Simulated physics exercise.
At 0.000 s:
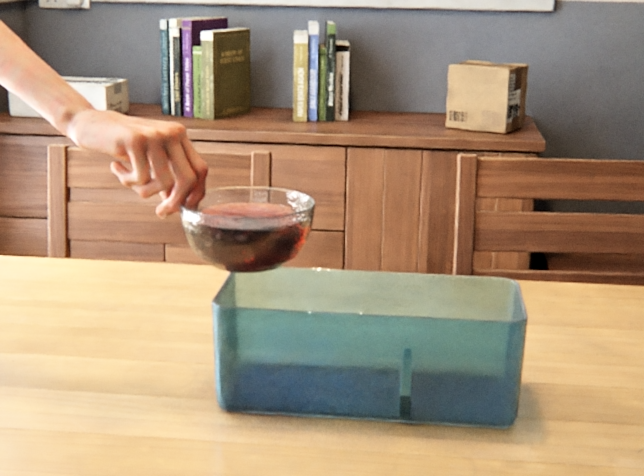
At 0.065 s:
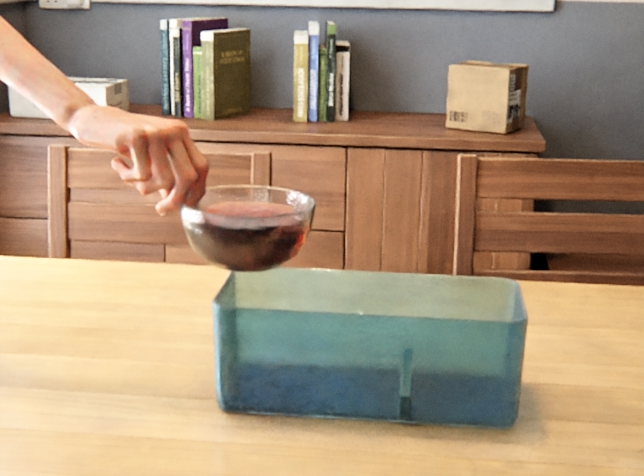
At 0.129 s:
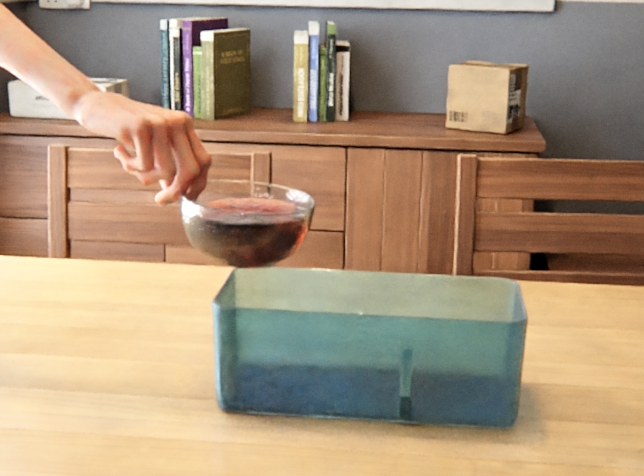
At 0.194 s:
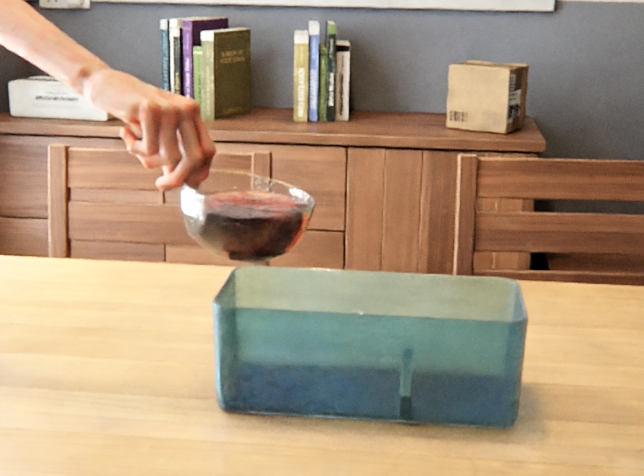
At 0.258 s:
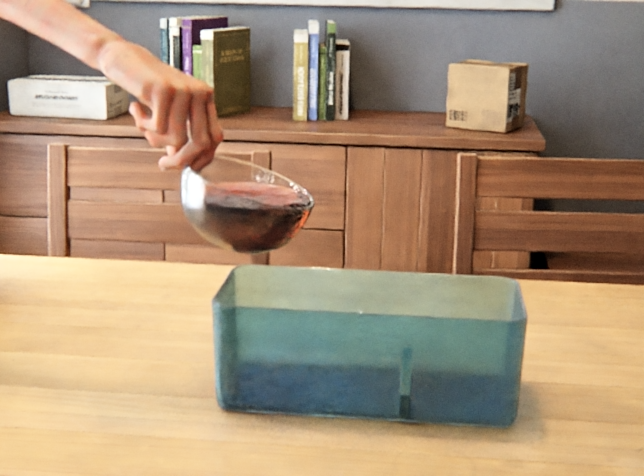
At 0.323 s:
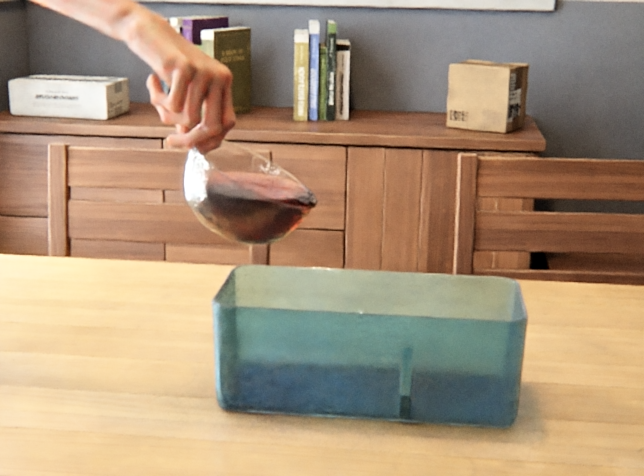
A hand holds a glass bowl of dark tea above a long basin and tilts it rightward.
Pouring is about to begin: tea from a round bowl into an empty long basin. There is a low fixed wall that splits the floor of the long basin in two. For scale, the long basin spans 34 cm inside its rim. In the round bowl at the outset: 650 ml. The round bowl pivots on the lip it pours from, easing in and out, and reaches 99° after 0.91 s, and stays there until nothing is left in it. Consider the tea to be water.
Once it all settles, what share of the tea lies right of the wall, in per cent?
49 %.
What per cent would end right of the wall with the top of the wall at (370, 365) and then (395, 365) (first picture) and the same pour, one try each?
In order, 85 and 70 per cent.
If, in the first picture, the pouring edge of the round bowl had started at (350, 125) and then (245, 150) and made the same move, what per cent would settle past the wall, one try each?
70 in a hundred, followed by 20 in a hundred.
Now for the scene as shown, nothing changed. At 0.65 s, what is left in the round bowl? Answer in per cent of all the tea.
32 %.
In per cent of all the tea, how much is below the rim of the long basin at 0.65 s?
Around 20 percent.
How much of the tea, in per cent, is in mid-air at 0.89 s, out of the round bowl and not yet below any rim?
Estimate: Around 10 per cent.
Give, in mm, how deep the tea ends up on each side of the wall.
Left part: About 10 mm; right part: About 20 mm.
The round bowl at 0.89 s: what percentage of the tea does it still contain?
2 in a hundred, give or take.
By 0.65 s the tilt is 80° and 33 per cent is still to pour, 21 is left of the wall and 0 right of it.
By 0.89 s the tilt is 99° and 2 per cent is still to pour, 36 is left of the wall and 53 right of it.
By 1.14 s the tilt is 99° and 0 per cent is still to pour, 50 is left of the wall and 49 right of it.
By 1.41 s the tilt is 99° and 0 per cent is still to pour, 50 is left of the wall and 49 right of it.
At rest 50 per cent lies left of the wall, 49 right of it and 1 outside.
